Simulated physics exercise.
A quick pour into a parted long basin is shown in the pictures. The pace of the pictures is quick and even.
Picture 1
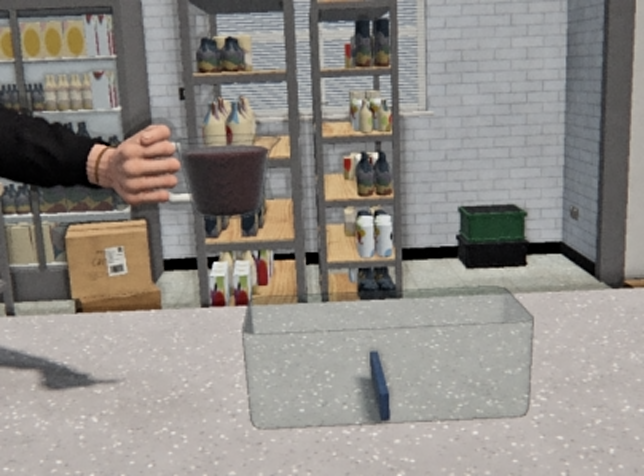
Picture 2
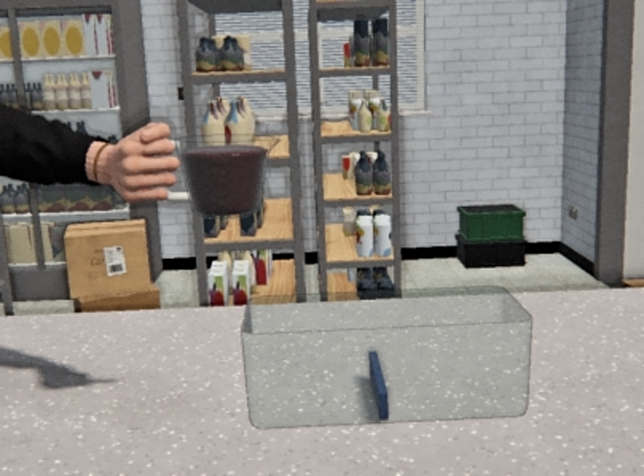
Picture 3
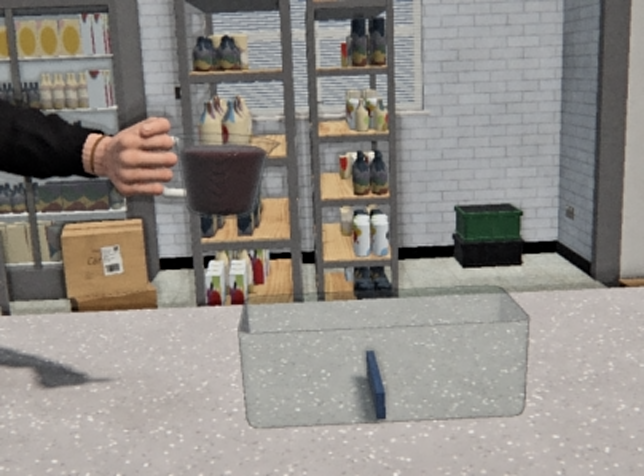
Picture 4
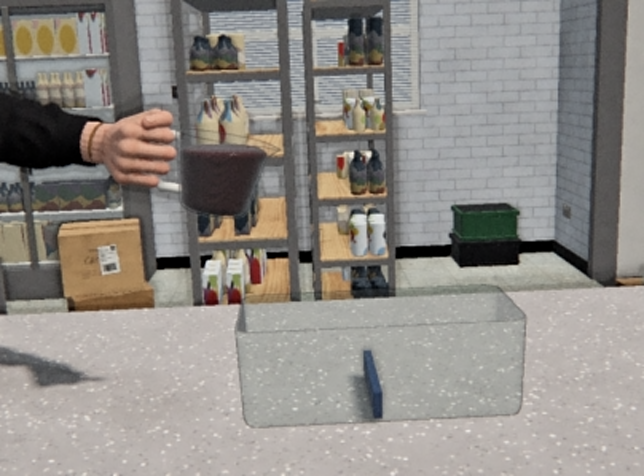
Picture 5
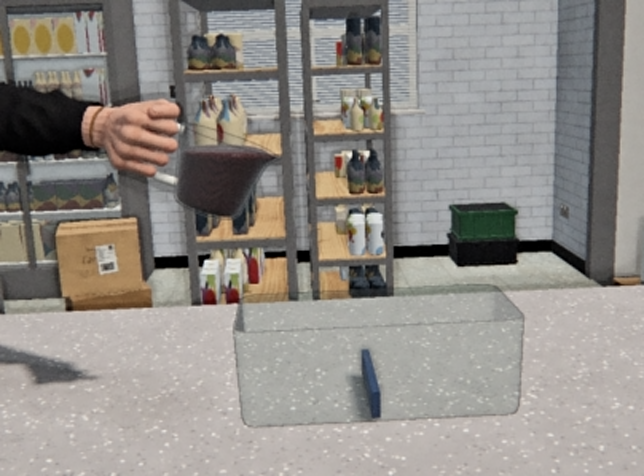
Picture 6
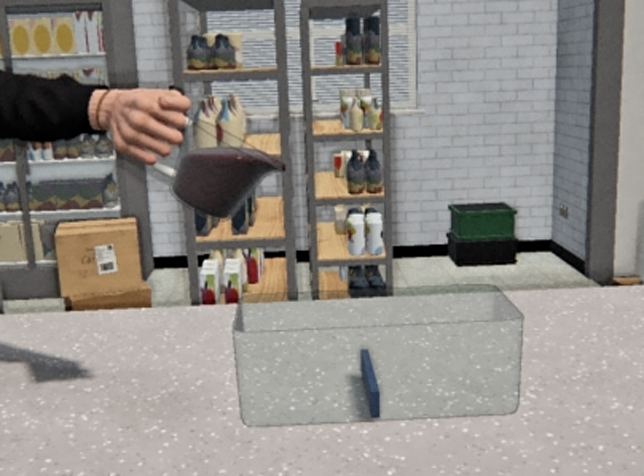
In a storeroom with shelves, a hand gradually tilting a jug of dark liquid rightward above a clear basin with a blue divider.
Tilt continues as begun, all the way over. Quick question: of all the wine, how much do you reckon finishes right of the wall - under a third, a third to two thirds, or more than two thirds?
I'd say under a third.
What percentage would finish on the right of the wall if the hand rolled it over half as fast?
I'd estimate about 10 percent ends up there.
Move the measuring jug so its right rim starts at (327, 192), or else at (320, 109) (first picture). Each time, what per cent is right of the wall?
About 35 per cent, then about 60 per cent.
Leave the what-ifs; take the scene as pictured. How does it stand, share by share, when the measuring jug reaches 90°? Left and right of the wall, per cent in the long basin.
Left part 20 %; right part 0 %.
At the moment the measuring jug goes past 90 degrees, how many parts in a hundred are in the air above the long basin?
About 40 per cent.
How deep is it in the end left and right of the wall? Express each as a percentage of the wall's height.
Left 50 %, right 0 %.
A moment on, the measuring jug is tipped on its side and 40 per cent is still to pour, 21 is left of the wall and 0 right of it.
Next, the measuring jug is tipped right over and 5 per cent is still to pour, 79 is left of the wall and 1 right of it.
Then the measuring jug is tipped right over and 0 per cent is still to pour, 88 is left of the wall and 6 right of it.
Later the measuring jug is tipped right over and 0 per cent is still to pour, 88 is left of the wall and 7 right of it.
In the end 88 per cent lies left of the wall, 7 right of it and 4 outside.
